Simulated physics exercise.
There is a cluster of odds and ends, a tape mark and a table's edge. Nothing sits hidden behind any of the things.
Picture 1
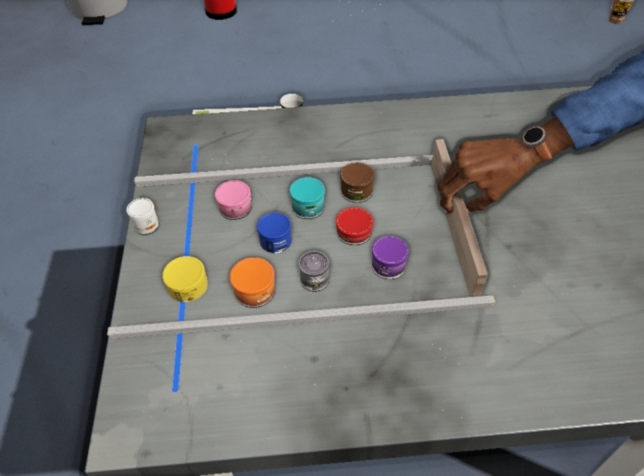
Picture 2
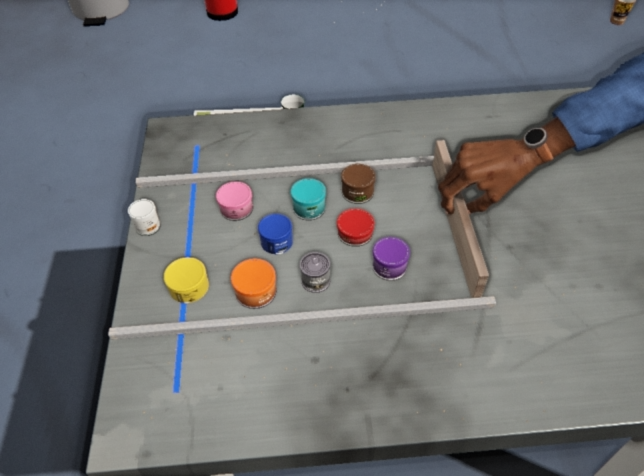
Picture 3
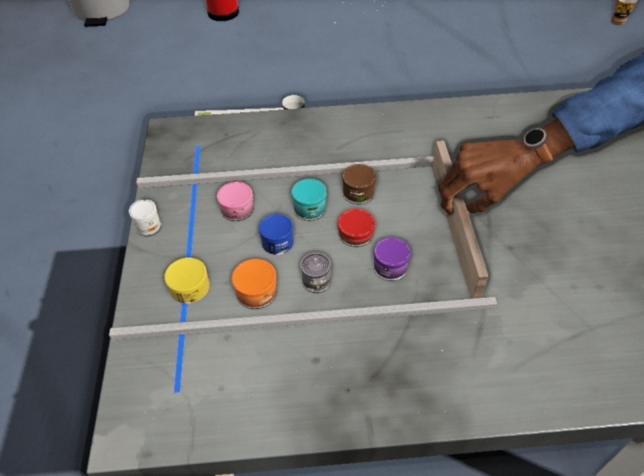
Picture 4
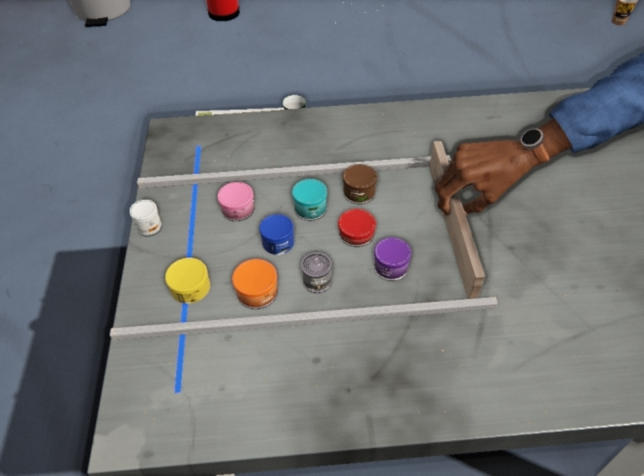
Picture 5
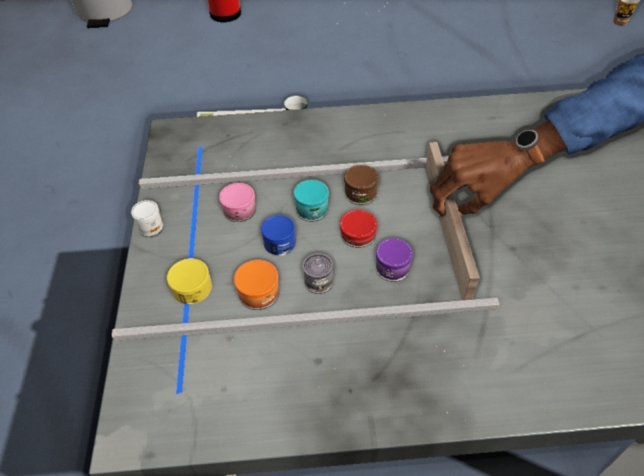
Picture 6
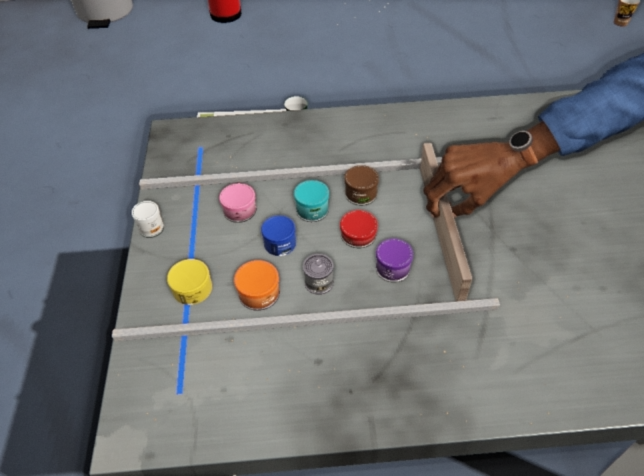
On a grey table with a blue tape line, colourful little pots sat still between two pale strips while a hand at the right held a wooden board, then slid it slightly left.
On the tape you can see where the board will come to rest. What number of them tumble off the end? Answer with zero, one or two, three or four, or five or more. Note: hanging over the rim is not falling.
One or two.
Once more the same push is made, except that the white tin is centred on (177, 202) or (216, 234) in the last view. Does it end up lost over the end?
Well, the white tin is gone in the first case and stays aboard in the second.
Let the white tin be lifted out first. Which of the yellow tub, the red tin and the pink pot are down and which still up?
Yellow tub: Over the edge. Red tin: Still there. Pink pot: Still there.
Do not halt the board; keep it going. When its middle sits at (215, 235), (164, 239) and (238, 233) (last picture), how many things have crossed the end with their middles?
Going through the three places, I get 0, 5 and 0.
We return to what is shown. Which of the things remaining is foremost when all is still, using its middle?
That is the white tin.
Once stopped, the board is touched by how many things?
At rest, 5 are in contact.
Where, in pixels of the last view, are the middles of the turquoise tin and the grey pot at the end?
You'll find the first one at (175, 217) and the second at (170, 301).
A little later, none off yet; white tin at rest near (148, 220); yellow tub at rest near (190, 282); pink pot at rest near (238, 203).
Next, none off yet; white tin at rest near (148, 220); yellow tub shifted about its own width near (157, 280); pink pot shifted about its own width near (189, 205).
When it is over, the number that fall off is one or two; down, yellow tub.
